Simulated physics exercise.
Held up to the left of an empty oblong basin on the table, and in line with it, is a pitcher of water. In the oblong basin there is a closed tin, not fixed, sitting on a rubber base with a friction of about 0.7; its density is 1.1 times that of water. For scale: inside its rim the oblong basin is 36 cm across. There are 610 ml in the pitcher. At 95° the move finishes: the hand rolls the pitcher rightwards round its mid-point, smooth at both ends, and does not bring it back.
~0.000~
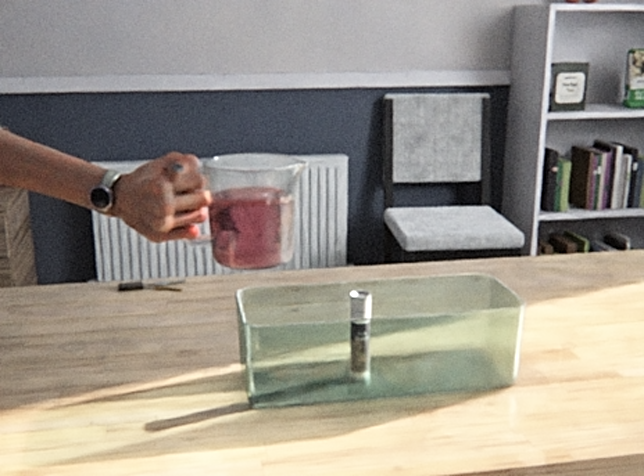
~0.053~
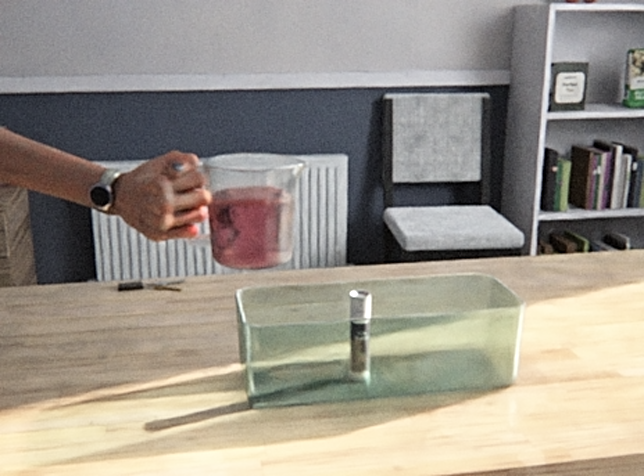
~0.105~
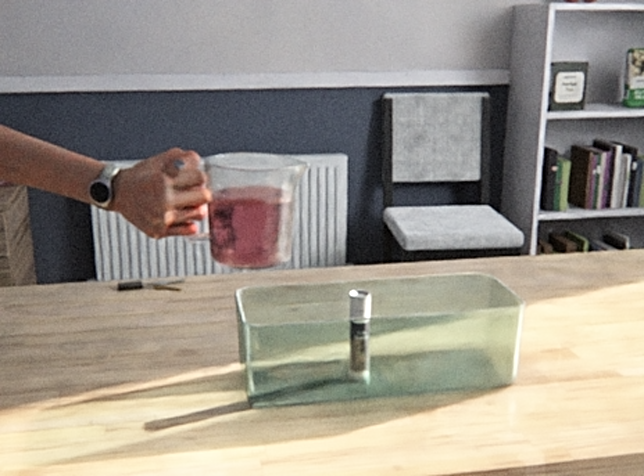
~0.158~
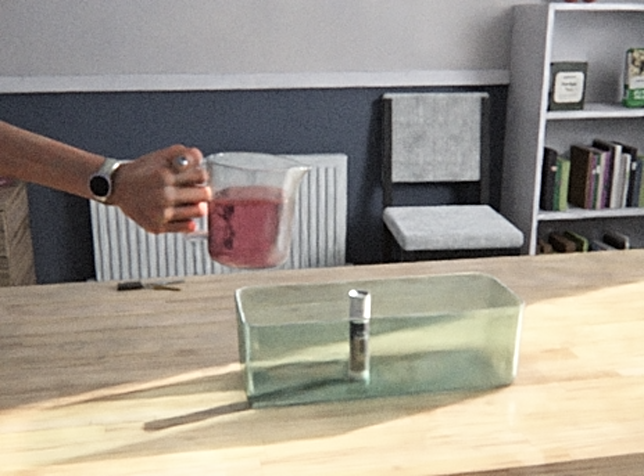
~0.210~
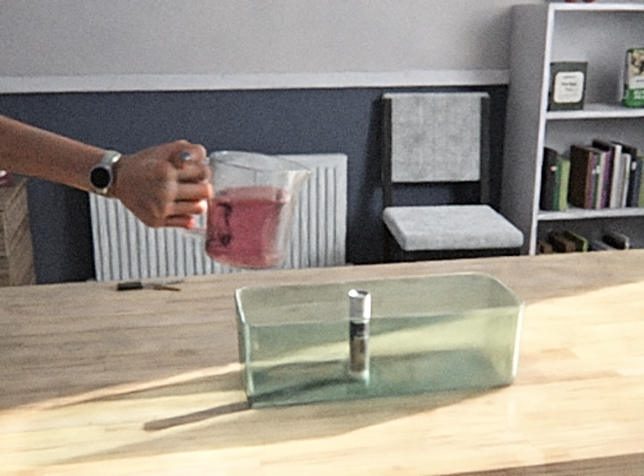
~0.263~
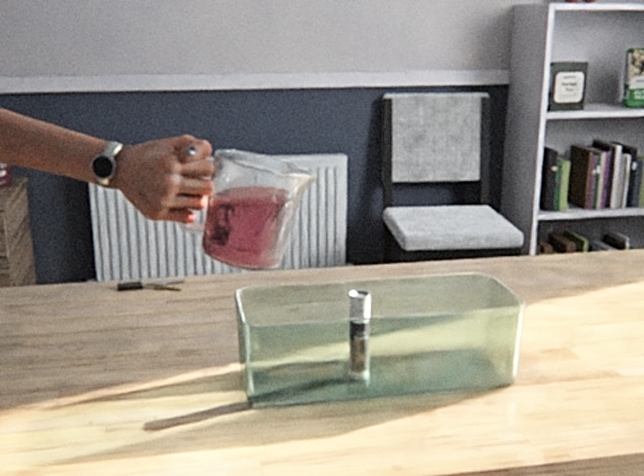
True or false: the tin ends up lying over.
True.
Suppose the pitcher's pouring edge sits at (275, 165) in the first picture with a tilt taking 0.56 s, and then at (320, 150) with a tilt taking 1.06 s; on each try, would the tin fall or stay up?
Trial 1 - tin stays standing; trial 2 - tin tips.
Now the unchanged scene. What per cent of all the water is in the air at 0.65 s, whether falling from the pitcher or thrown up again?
I'd put it at about 9 percent.
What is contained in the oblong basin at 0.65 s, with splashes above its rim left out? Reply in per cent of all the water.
The basin holds roughly 0 in a hundred parts at that moment.
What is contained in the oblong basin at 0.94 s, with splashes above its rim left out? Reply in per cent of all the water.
40 per cent or thereabouts.
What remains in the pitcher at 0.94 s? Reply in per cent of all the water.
Around 40 percent of it.
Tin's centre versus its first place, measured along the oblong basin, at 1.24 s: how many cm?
Roughly 9 cm.
Then, 0.65 s in, the tilt is 64° and 91 per cent is still to pour; the tin stands where it began.
Then, 0.94 s in, the tilt is 92° and 40 per cent is still to pour; the tin stands where it began.
Then, 1.24 s in, the tilt is 95° and 9 per cent is still to pour; the tin lies on its side.
Then, 1.56 s in, the tilt is 95° and 1 per cent is still to pour; the tin lies on its side.
Finally, the tin lies on its side.
